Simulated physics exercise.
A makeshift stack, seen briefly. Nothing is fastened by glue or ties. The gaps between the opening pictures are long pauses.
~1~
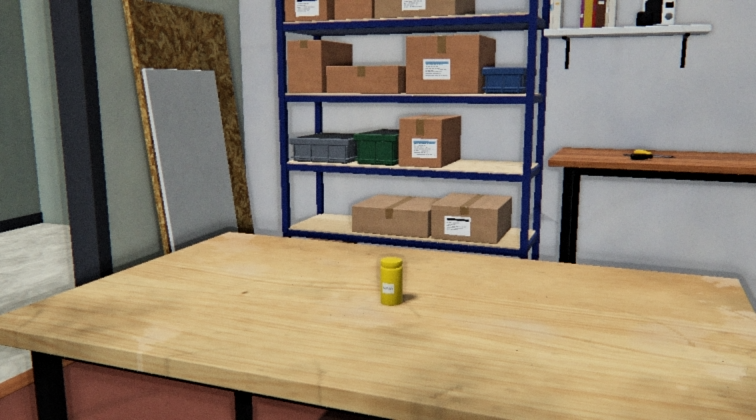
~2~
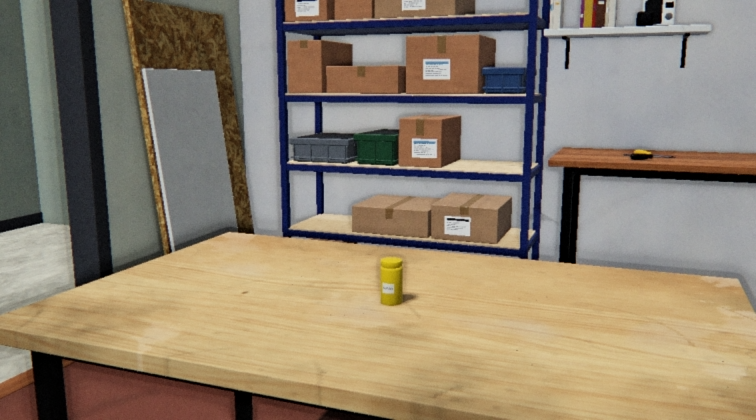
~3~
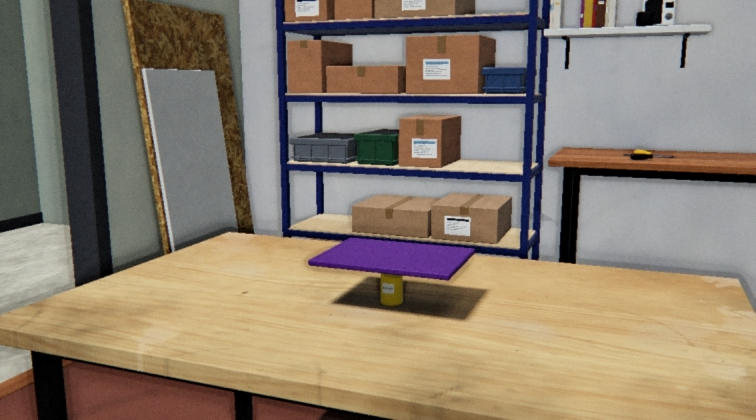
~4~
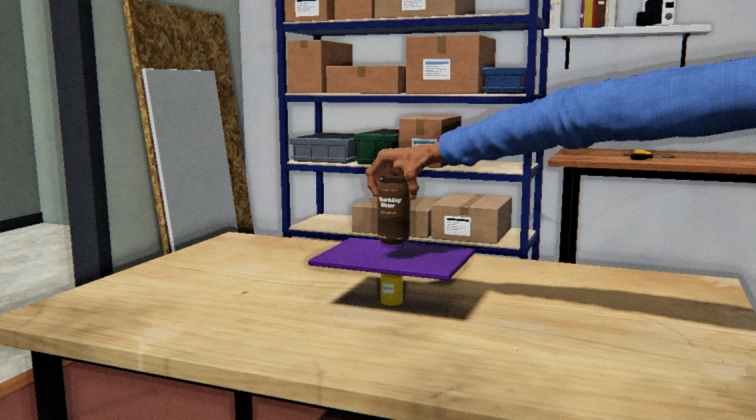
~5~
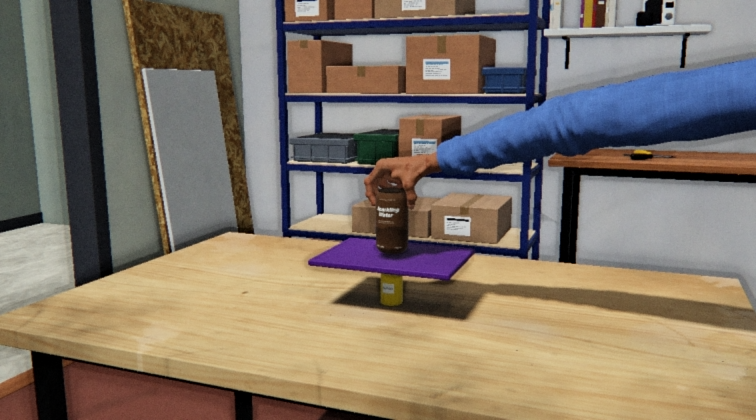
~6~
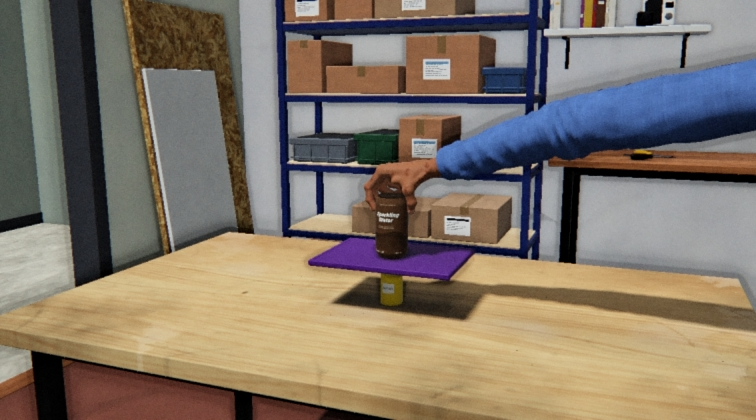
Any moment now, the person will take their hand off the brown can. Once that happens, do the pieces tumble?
No.
Then, 0.70 s later than the last frame, all is still.
Then, 1.70 s later than the last frame, brown can resting near (392, 226).
When it is over, all 3 as before. End places, in pixels of the last picture, brown can near (392, 226). The stack holds.
